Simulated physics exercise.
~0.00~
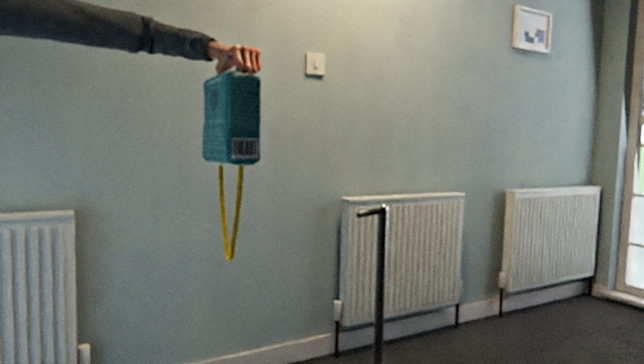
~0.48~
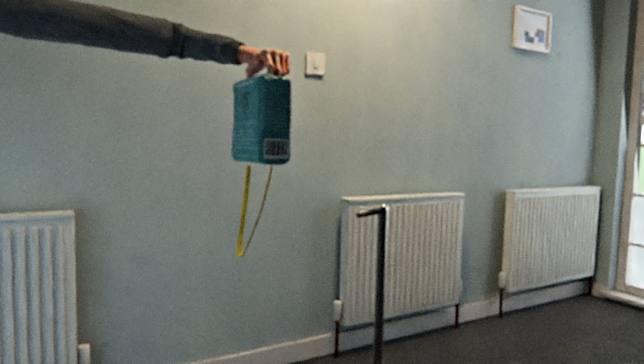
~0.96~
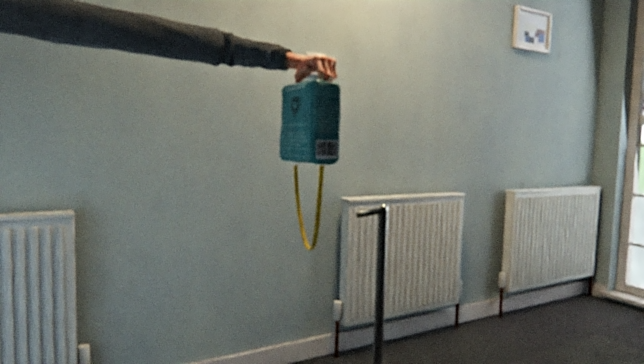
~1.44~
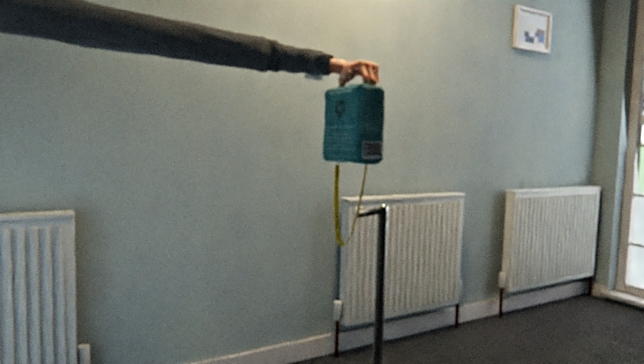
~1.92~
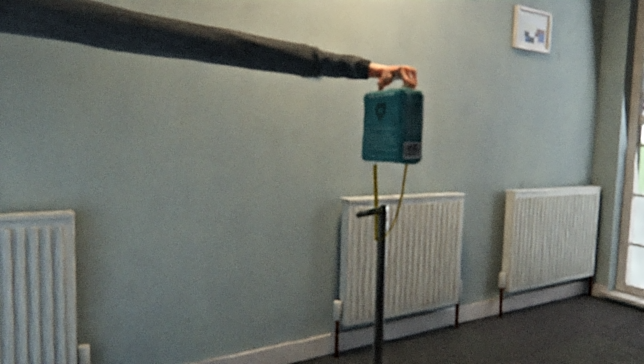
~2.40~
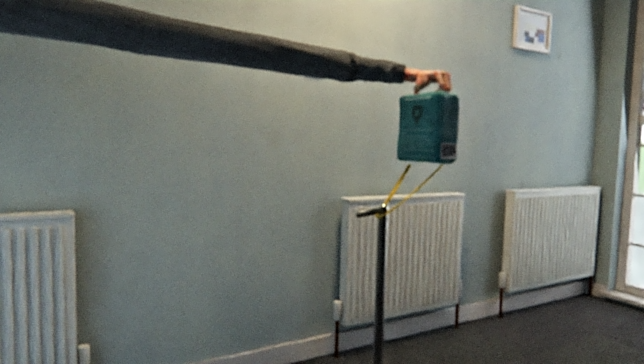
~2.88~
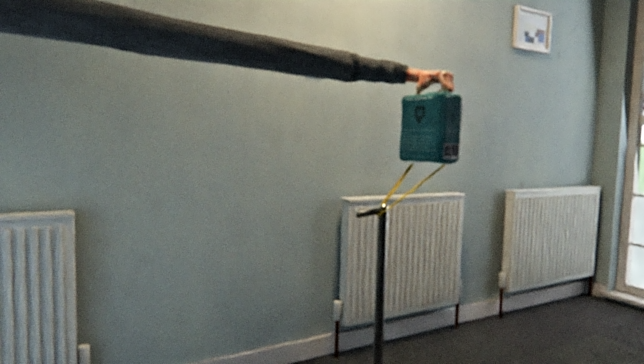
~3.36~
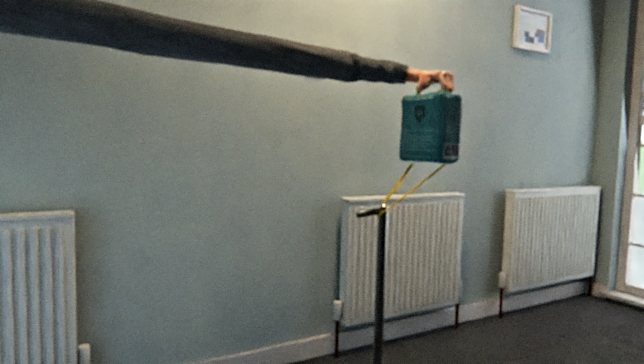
At first, an outstretched arm in a dark sleeve holds a turquoise bag upright by its top, with a yellow ribbon loop hanging freely beneath it, against a pale wall with white radiators. The hand carries the bag steadily to the right, towards a dark post with a hook at its top. The bag nears the post and passes above it, while the dangling loop reaches the hook. As the bag moves beyond the post, the ribbon catches and pulls tight at a slant. The hand stops, and the bag stays held back by its snagged loop.
